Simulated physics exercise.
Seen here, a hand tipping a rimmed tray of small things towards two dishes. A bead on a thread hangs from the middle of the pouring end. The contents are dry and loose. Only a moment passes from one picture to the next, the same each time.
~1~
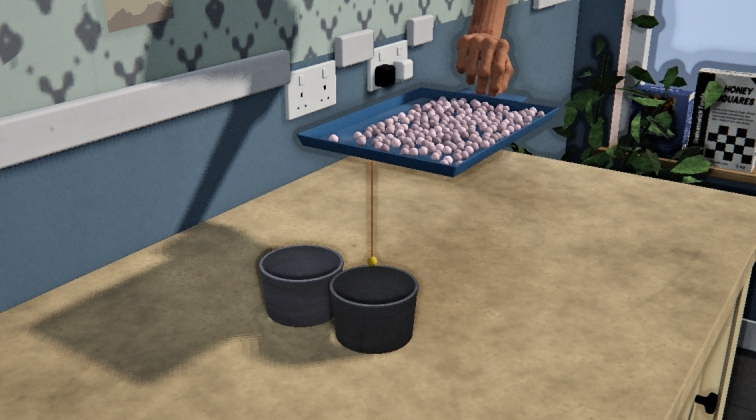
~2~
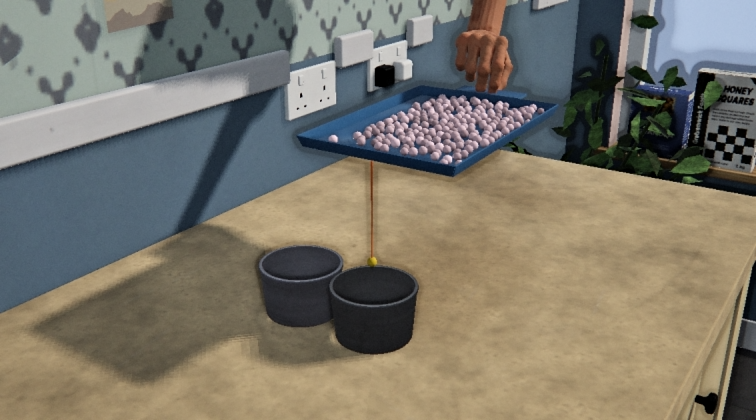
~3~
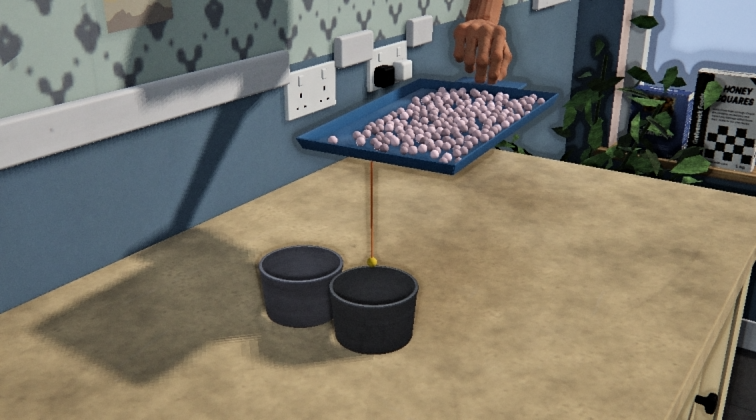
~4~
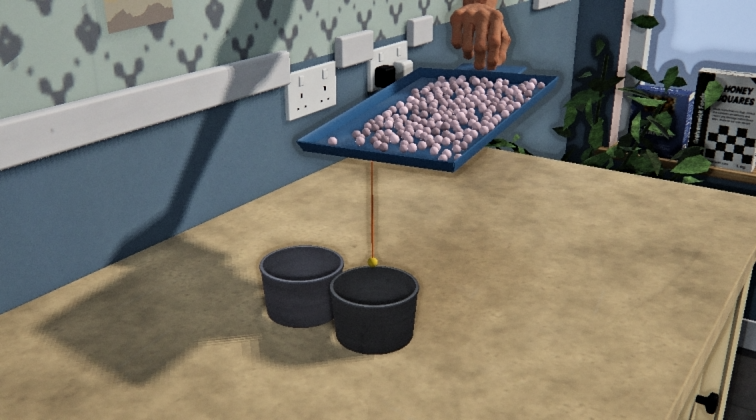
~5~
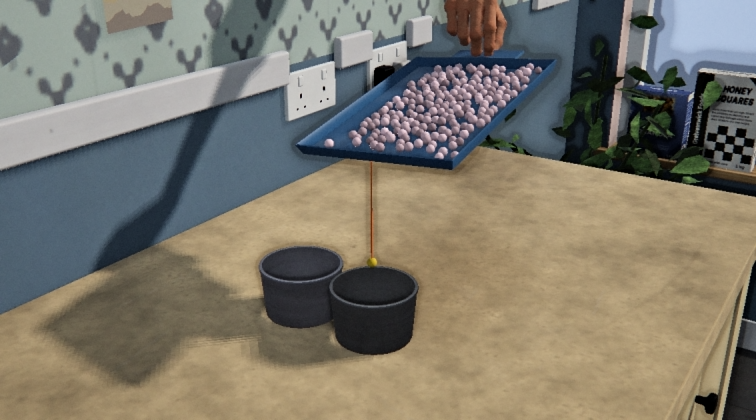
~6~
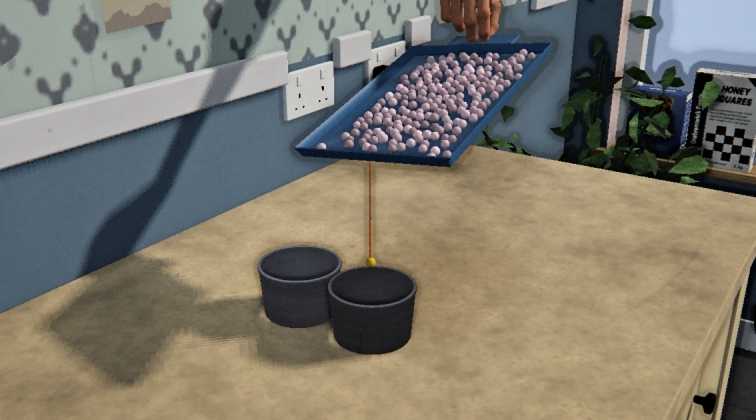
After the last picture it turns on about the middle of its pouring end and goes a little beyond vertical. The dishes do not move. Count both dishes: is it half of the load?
Caught overall: More than half.
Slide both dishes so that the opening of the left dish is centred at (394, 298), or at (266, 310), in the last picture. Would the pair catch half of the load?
In turn: Not half; under half.
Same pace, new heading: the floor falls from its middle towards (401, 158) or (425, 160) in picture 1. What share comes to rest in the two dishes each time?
Roughly 30 per cent, and 10 per cent.
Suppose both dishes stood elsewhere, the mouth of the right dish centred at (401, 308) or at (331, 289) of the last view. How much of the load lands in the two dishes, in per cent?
In turn 30 and 70 in a hundred.
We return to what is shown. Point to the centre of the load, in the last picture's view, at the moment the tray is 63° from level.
Around (305, 239).
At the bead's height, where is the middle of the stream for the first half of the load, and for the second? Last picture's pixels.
Early half (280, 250), late half (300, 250).
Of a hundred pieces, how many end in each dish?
About: Left dish 70, right dish 10 per cent.
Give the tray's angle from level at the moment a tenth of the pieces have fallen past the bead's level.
Near 55 degrees.
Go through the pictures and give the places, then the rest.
In the first frame, corners of the pouring end at (303, 134) and (454, 165), level; middle of the load at (450, 127), sugar pearls; left dish at (276, 297); right dish at (350, 322); bead on its thread at (372, 262).
In the second frame, corners of the pouring end at (302, 135) and (453, 164), level; middle of the load at (450, 125).
In the third frame, corners of the pouring end at (302, 137) and (453, 163), tipped barely, lowest at the left corner; middle of the load at (450, 120).
In the fourth frame, corners of the pouring end at (302, 140) and (452, 160), tipped a little, lowest at the left corner; middle of the load at (449, 112).
In the fifth frame, corners of the pouring end at (301, 143) and (450, 158), tipped a little, lowest at the left corner; middle of the load at (446, 105).
In the sixth frame, corners of the pouring end at (300, 146) and (448, 155), tipped clearly, lowest at the left corner; middle of the load at (439, 99), all on the move; left dish at (275, 298); right dish at (348, 323).
Soon after the last picture, tray tipped steeply; about a third on the tray; a stray few in the right dish; about a quarter in the left dish; about a quarter outside both; about a quarter in the air.
A little later, tray tipped past a quarter turn; a small part in the right dish; about two thirds in the left dish; about a quarter outside both.
Later still, tray tipped past a quarter turn; a small part in the right dish; about two thirds in the left dish; about a quarter outside both.
At rest, tray tipped past a quarter turn; a small part in the right dish; about two thirds in the left dish; about a quarter outside both.
